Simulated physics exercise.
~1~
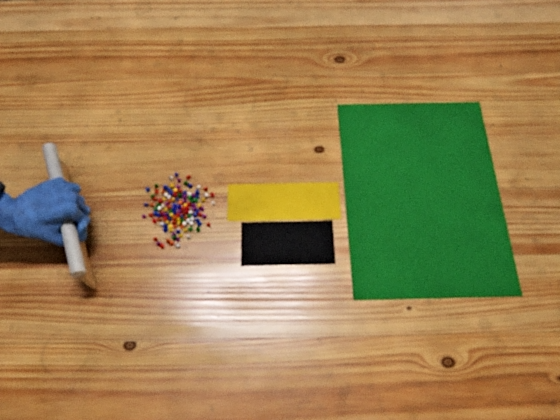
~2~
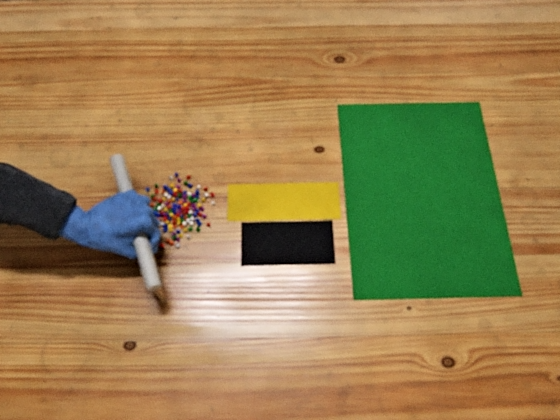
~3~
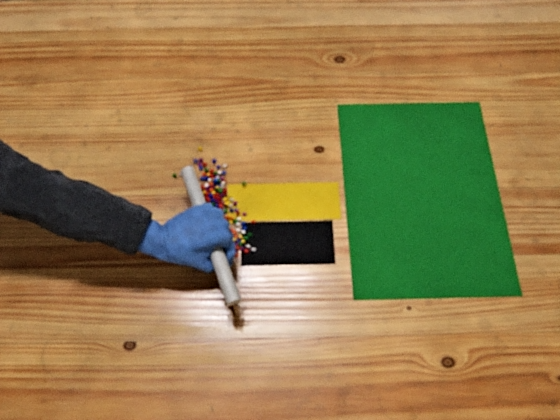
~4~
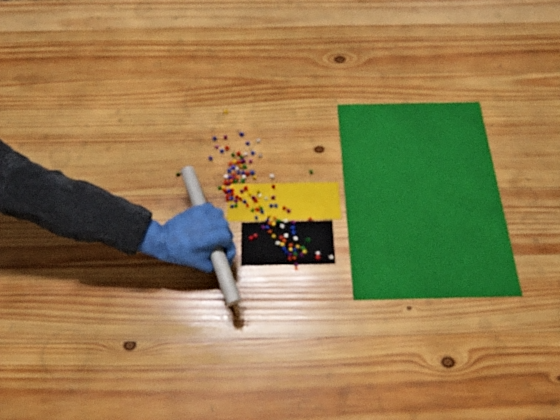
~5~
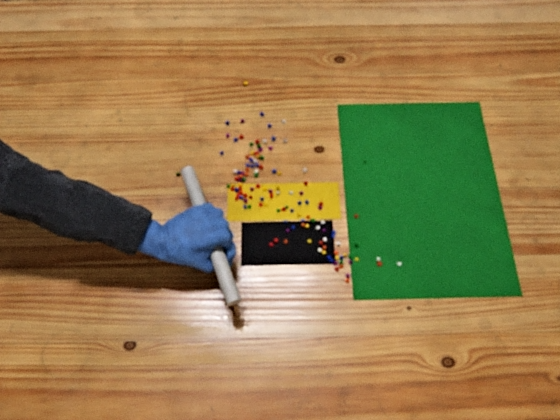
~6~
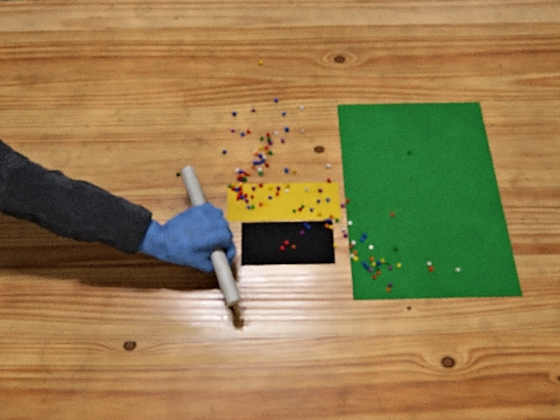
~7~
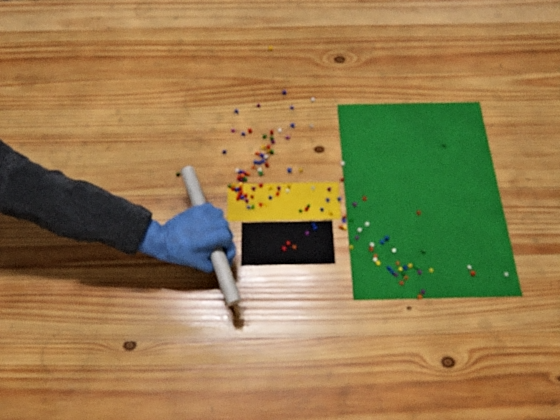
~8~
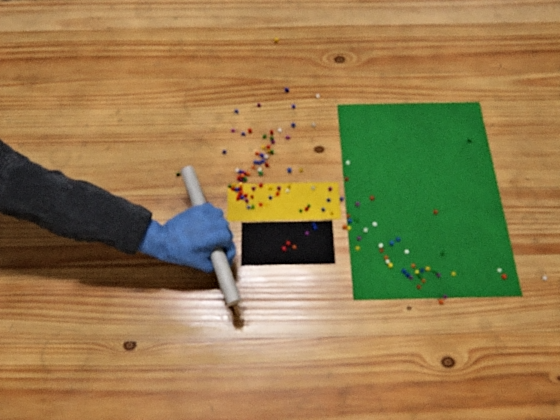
A blue-gloved hand in a dark sleeve holds a pale, slightly slanted bar at the left of a wooden tabletop, seen from above. To its right lie a loose cluster of multicoloured beads, a yellow mat above a black one, and a large green mat. The hand sweeps the bar right, pushing the beads to the mats' edge, then stops. The beads scatter onward across the yellow and black mats and onto the green. They end spread over the yellow mat, the lower green mat and bare wood, with few on black.
